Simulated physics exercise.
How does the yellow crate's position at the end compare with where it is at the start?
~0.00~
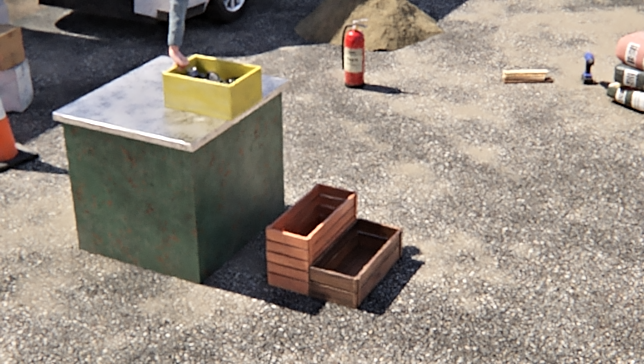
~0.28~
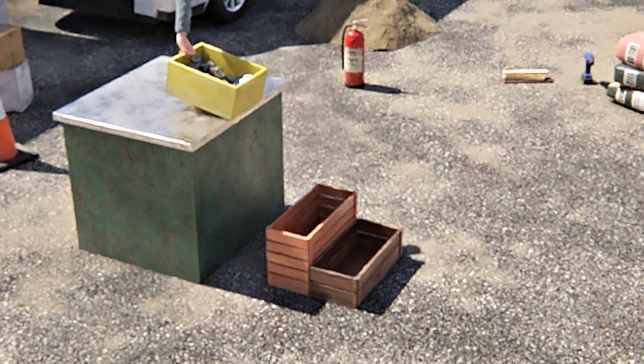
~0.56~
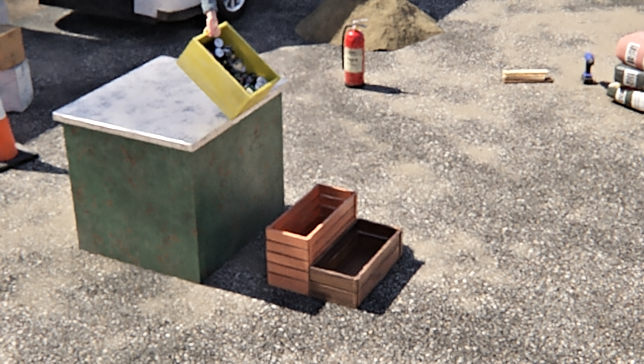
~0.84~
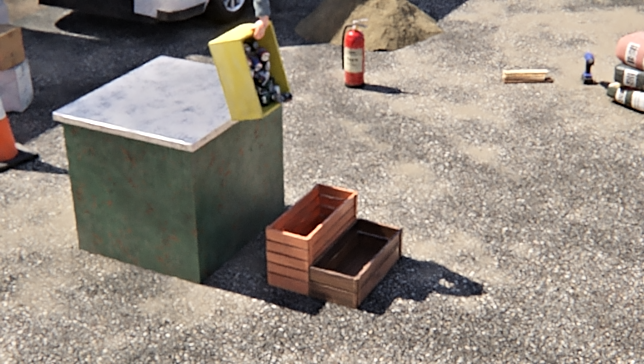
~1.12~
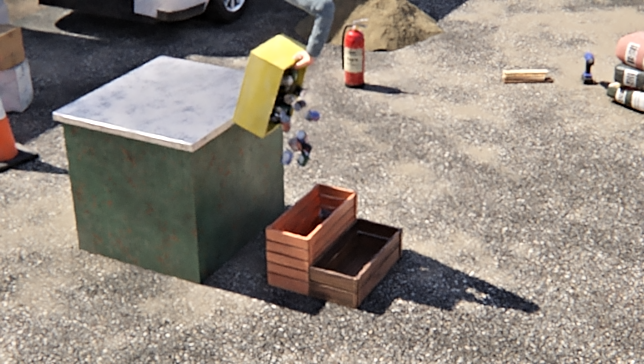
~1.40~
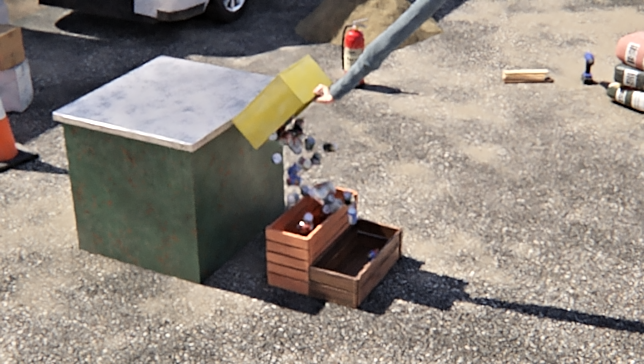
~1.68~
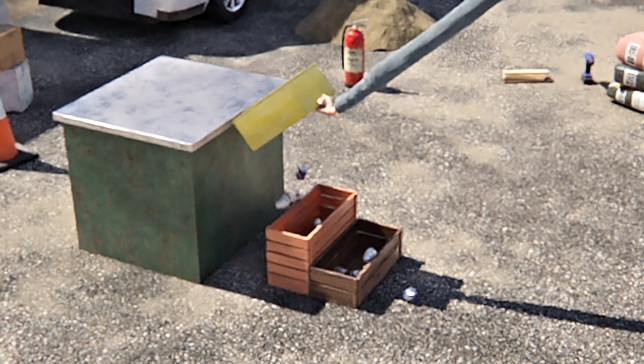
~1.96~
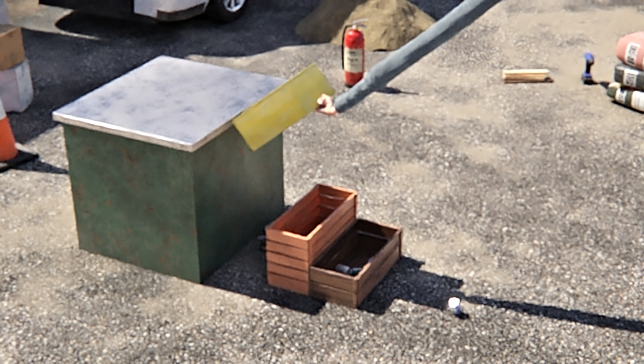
At the start the yellow crate sits upright on top of the bench. By the end it is farther right and slightly lower, held tipped over past the bench's right edge.
